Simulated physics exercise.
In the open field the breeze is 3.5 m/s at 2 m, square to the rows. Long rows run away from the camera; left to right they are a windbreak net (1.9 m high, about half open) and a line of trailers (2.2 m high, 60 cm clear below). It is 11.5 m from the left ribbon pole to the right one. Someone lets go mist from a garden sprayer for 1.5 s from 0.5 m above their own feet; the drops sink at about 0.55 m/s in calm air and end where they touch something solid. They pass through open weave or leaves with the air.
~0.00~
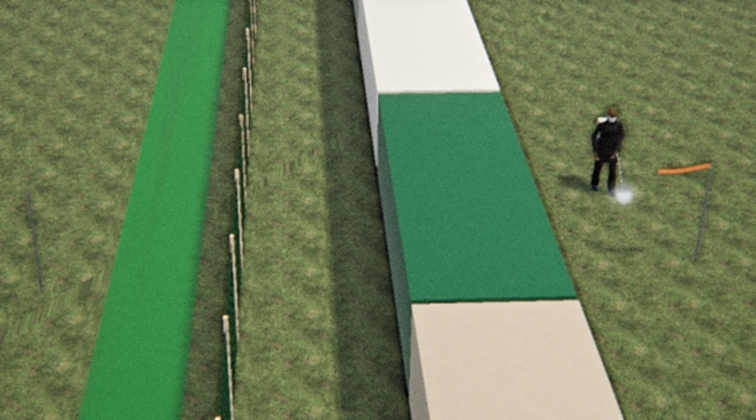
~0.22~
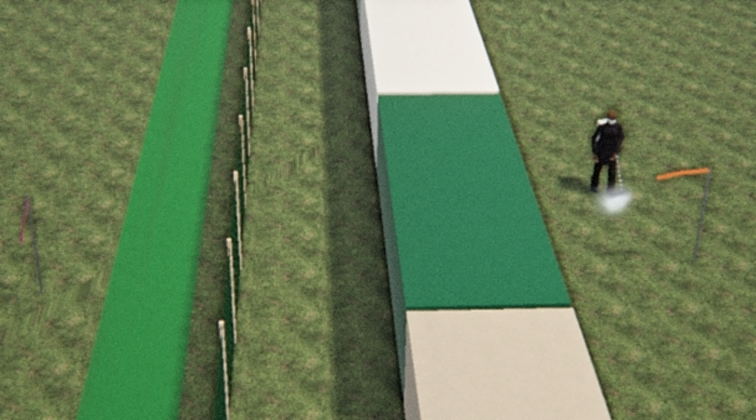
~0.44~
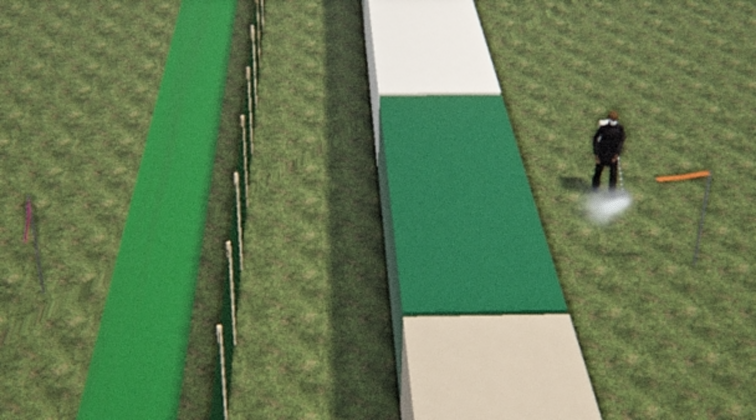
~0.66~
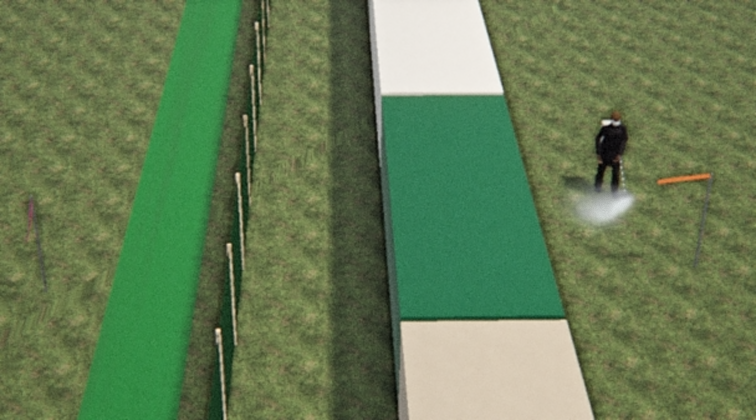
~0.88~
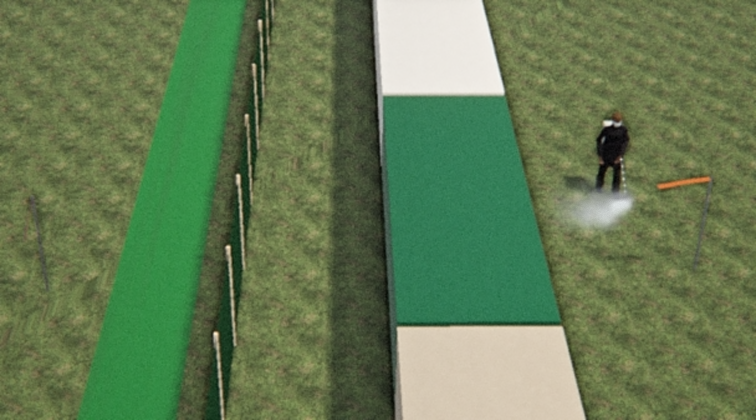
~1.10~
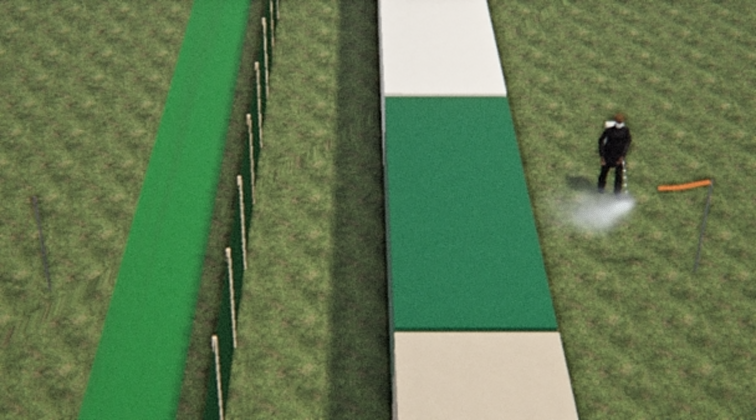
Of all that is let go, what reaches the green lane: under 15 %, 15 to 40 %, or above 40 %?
The share landing there is under 15 %.
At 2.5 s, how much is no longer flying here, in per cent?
Near 85 %.
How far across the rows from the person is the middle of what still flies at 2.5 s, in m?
About 1.5 m.
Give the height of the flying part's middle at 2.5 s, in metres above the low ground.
Roughly 0.2 m up.
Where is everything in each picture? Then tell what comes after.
In the first picture, the spray in the air spans x = 615 to 630 around y = 195 and it comes from (622, 191).
In the second picture, the right ribbon ends at (658, 178), leaning 80 degrees to the left, the spray in the air spans x = 600 to 625 around y = 200 and the green one passes (155, 270).
In the third picture, the left ribbon ends at (26, 242), hanging almost straight, the spray in the air spans x = 590 to 625 around y = 200 and the top of the line of trailers crosses (445, 118).
In the fourth picture, the right ribbon ends at (659, 182), leaning 80 degrees to the left, the spray in the air spans x = 580 to 625 around y = 205 and the green one passes (174, 197).
In the fifth picture, the spray in the air spans x = 565 to 625 around y = 205.
In the sixth picture, the right ribbon ends at (659, 188), leaning 80 degrees to the left, the spray in the air spans x = 560 to 625 around y = 205 and the top of the line of trailers crosses (449, 121).
After 2.5 s, 84 % is no longer flying here, and 0 % lies on the green lane; the middle of what still flies is 0.2 m above the low ground, near (554, 215).
After 4.0 s, 99 % is no longer flying here, and 0 % lies on the green lane.
After 8.0 s, 100 % is no longer flying here, and 0 % lies on the green lane.
After 20.0 s, 100 % is no longer flying here, and 0 % lies on the green lane.
After 45.0 s, 100 % is no longer flying here, and 0 % lies on the green lane.
